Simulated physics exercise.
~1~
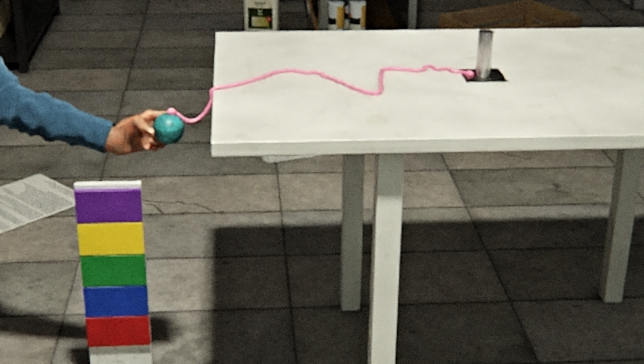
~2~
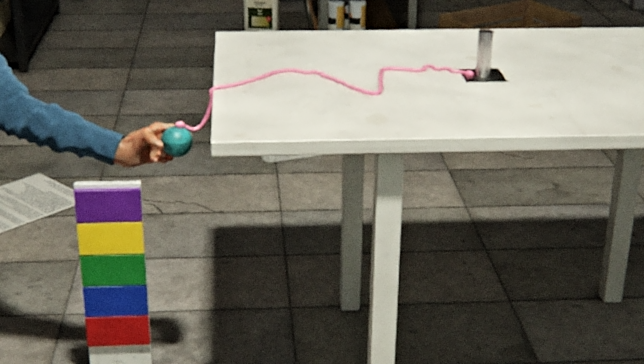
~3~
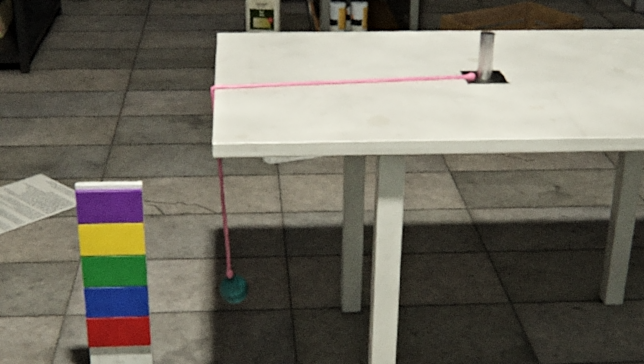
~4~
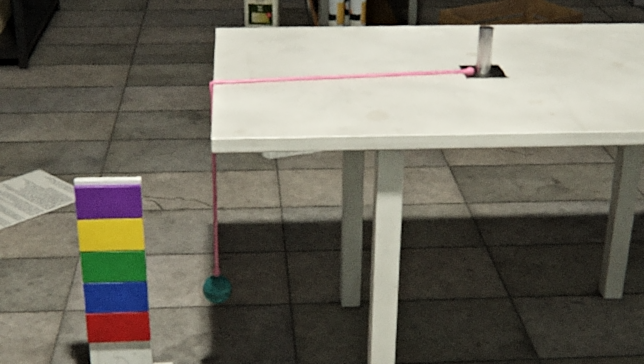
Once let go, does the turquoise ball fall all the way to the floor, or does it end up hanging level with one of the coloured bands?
It ends up hanging on its pink lead below the table edge, with its middle level with the blue band.
